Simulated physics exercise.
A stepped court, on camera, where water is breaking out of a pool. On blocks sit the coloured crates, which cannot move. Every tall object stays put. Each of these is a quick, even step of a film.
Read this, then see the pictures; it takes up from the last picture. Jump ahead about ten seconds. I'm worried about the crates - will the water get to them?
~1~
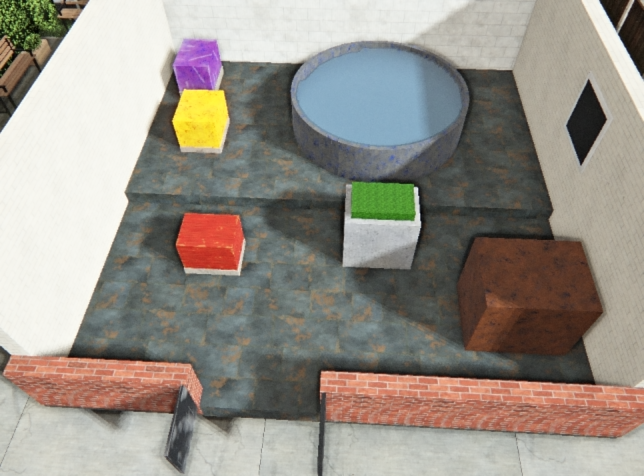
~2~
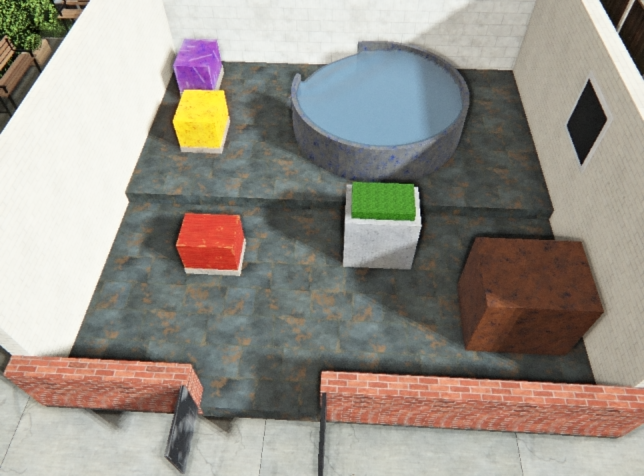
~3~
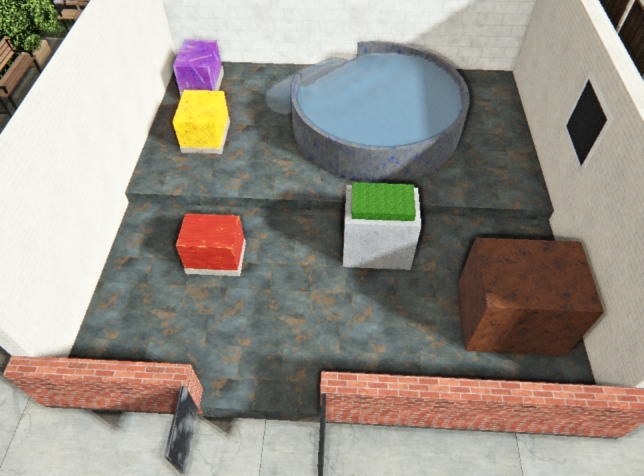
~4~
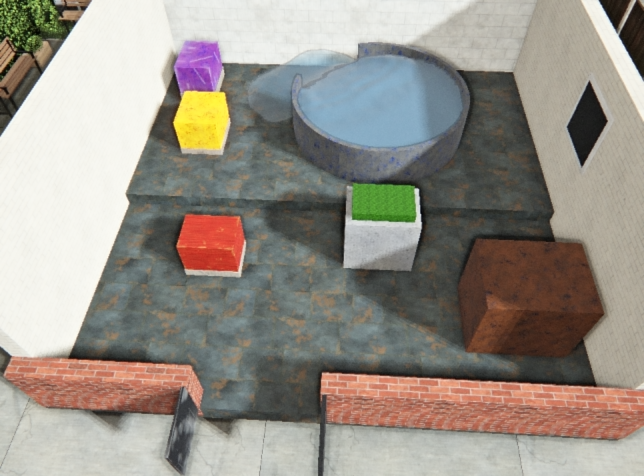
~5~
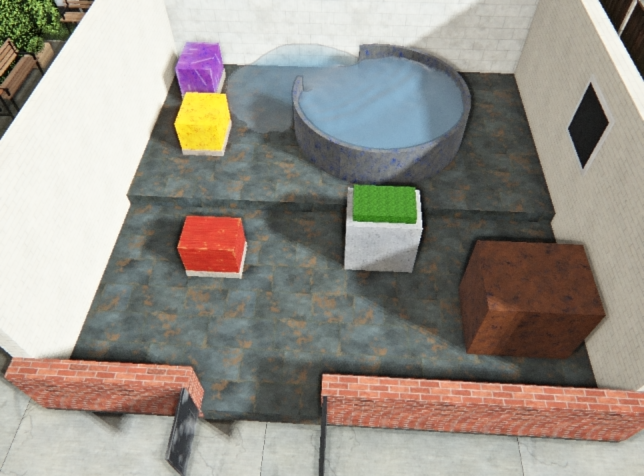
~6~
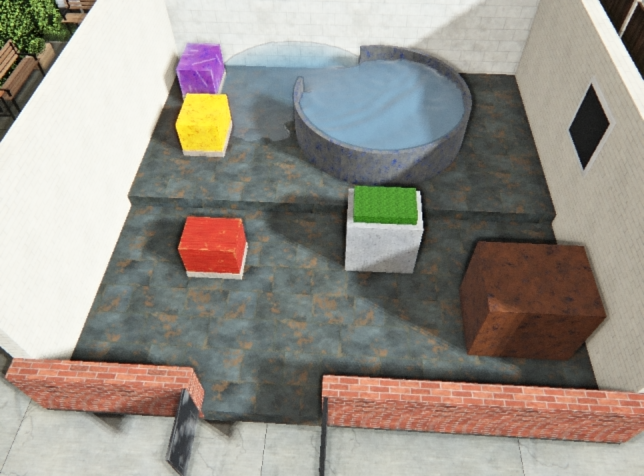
Red crate: A wet one; yellow crate: A wet one; purple crate: A wet one.
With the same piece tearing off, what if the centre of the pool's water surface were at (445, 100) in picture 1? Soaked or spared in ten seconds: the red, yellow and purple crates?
Going through them: Red crate is overrun, yellow crate is overrun, purple crate is overrun.
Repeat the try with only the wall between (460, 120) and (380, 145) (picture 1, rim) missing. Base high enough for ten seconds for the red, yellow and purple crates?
The red crate is reached; the yellow crate is not reached; the purple crate is not reached.
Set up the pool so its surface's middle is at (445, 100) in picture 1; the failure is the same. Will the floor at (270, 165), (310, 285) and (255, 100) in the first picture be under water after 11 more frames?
As listed: Dry, not flooded, under water.
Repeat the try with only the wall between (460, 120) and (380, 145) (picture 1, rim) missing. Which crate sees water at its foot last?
Answer: The purple-painted one.
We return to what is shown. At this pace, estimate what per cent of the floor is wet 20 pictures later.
I reckon 55 per cent or so.
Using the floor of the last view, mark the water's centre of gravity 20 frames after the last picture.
Roughly (312, 123).
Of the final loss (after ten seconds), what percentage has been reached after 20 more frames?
My reading is about 0 per cent.
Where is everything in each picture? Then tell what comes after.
In the first picture, still water in the pool at (379, 93).
In the second picture, the front is at (292, 107), out from the gap on the pool's far side.
In the third picture, water pours out on the pool's far side and has run to (270, 102).
In the fourth picture, the front is at (254, 107), out from the gap on the pool's far side.
In the fifth picture, the front is at (235, 77), out from the gap on the pool's far side.
In the sixth picture, the front is at a hidden place, out from the gap on the pool's far side.
A moment on, water covers 15 % of the floor; the red crate not reached, the yellow crate water round its plinth, the purple crate water round its plinth.
Next, water covers 25 % of the floor; the red crate not reached, the yellow crate water round its plinth, the purple crate water round its plinth.
Then, water covers 55 % of the floor; the red crate water round its plinth, the yellow crate water round its plinth, the purple crate water round its plinth.
Later, water covers 90 % of the floor; the red crate water round its plinth, the yellow crate water round its plinth, the purple crate water round its plinth.
In the end, water covers 100 % of the floor; the red crate was topped, the yellow crate was topped, the purple crate was topped.
